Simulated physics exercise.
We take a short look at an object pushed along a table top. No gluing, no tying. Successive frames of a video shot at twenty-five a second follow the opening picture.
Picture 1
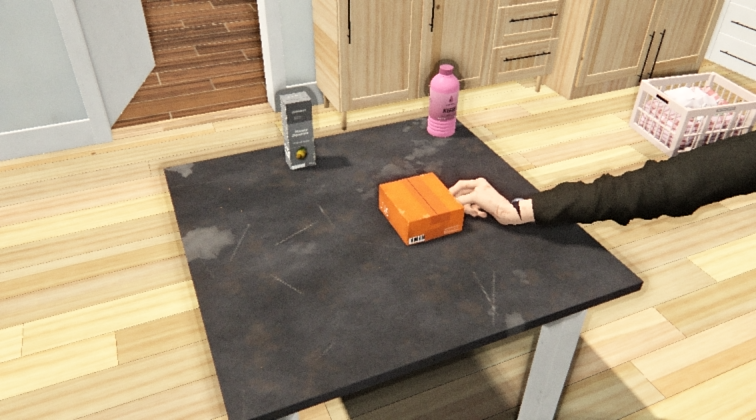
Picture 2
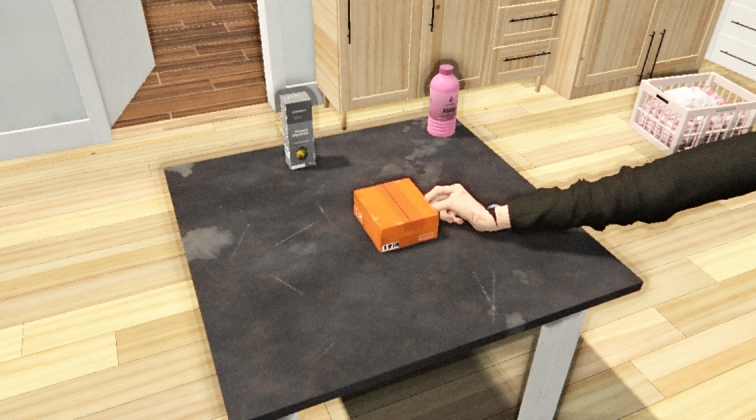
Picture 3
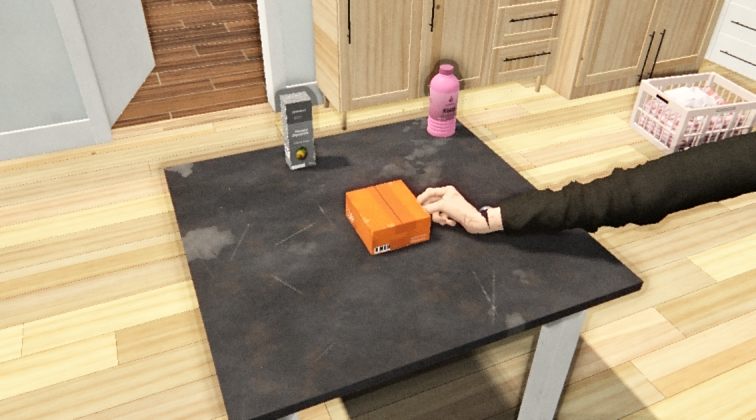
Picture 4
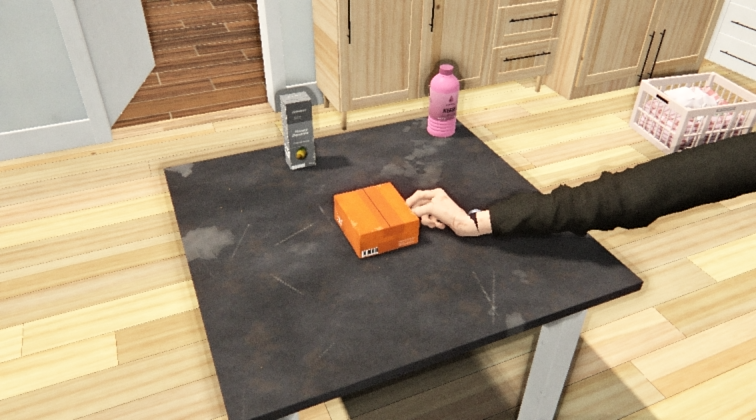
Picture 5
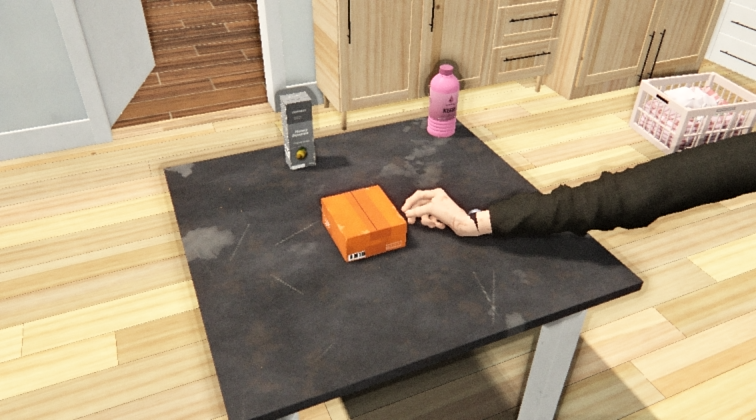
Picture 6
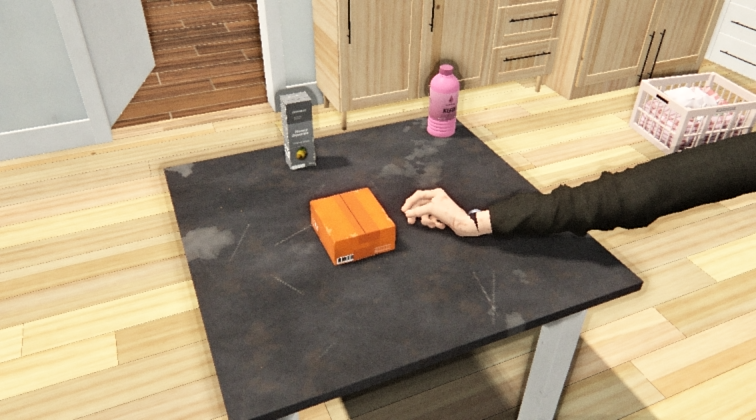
A hand pushes an orange box leftward across a dark table, and the box slides slightly beyond it.
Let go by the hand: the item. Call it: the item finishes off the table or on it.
On it.
Then, 0.10 s past the last view, orange box displaced about its own width near (331, 230).
Then, 0.20 s past the last view, orange box displaced about its own width near (320, 233).
Finally, moved from the start, orange box. Final places as the last picture's camera would see them, orange box near (319, 233).
